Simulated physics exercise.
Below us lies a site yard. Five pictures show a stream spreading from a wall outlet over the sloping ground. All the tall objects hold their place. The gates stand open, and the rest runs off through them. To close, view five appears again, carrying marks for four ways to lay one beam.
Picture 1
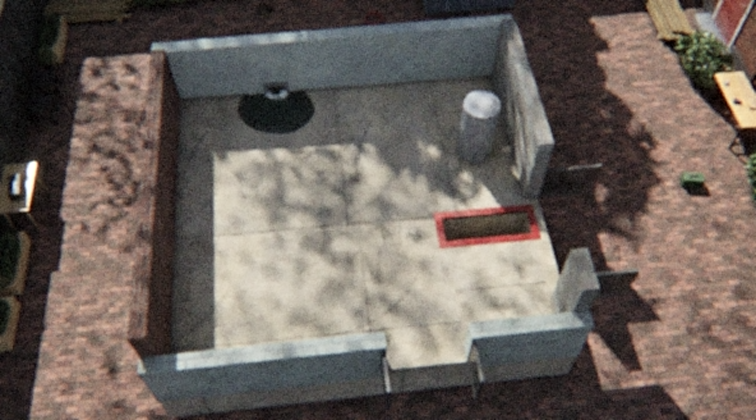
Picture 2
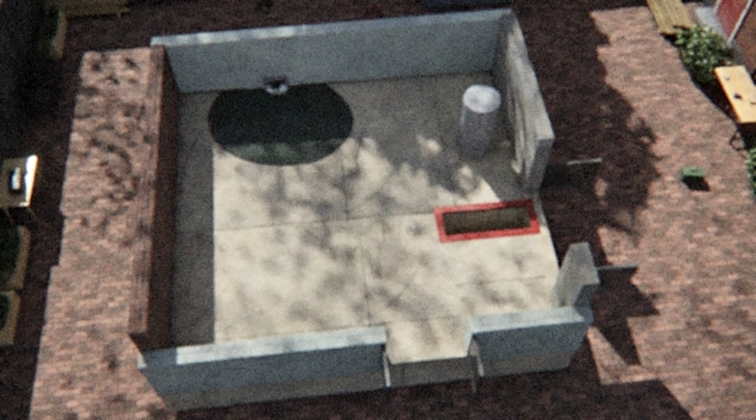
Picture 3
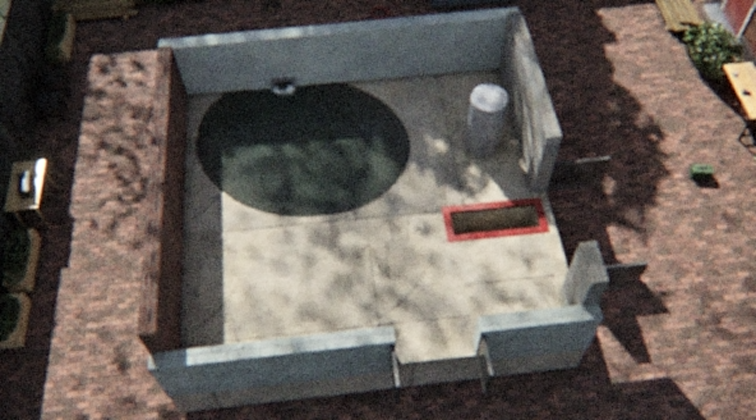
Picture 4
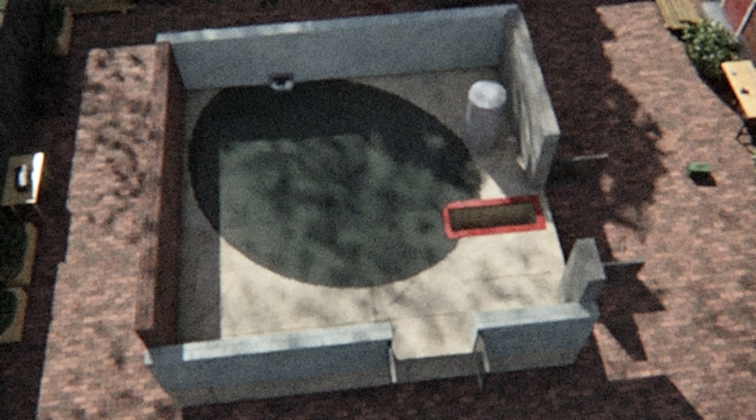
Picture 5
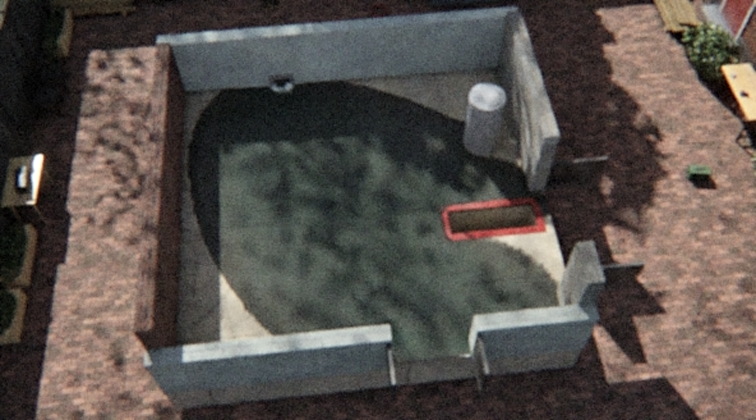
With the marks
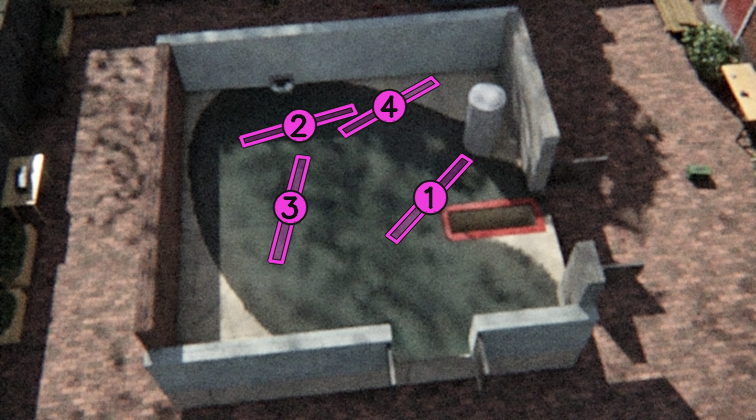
Dark water spreads from the back wall across the walled yard and reaches the red-edged drain.
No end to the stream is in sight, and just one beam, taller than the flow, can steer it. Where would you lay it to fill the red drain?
2 works best here.
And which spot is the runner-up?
The answer is 3.
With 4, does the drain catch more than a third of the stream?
No, it does not.
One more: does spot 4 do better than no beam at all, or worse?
Spot 4 is worse.
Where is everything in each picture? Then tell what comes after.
Outfall at (277, 88); red drain at (487, 226); open gate at (424, 351); open gate at (537, 247); 3 % of the ground under water, visible out to (268, 128); red drain still dry, in the first picture.
In the second picture, 12 % of the ground under water, visible out to (294, 161); red drain still dry.
In the third picture, 26 % of the ground under water, visible out to (334, 211); red drain still dry.
In the fourth picture, 49 % of the ground under water, visible out to (445, 251); red drain still dry.
In the fifth picture, 71 % of the ground under water, visible out to (535, 285); red drain taking water.
In magenta, 1 from (392, 238) to (466, 158); 2 from (242, 141) to (354, 109); 3 from (276, 261) to (303, 157); 4 from (342, 132) to (434, 80).
With 1, about 19 % of the stream goes into the red drain, about 81 % out by the gates.
With 2, about 49 % of the stream goes into the red drain, about 51 % out by the gates.
With 3, about 33 % of the stream goes into the red drain, about 67 % out by the gates.
With 4, about 23 % of the stream goes into the red drain, about 77 % out by the gates.
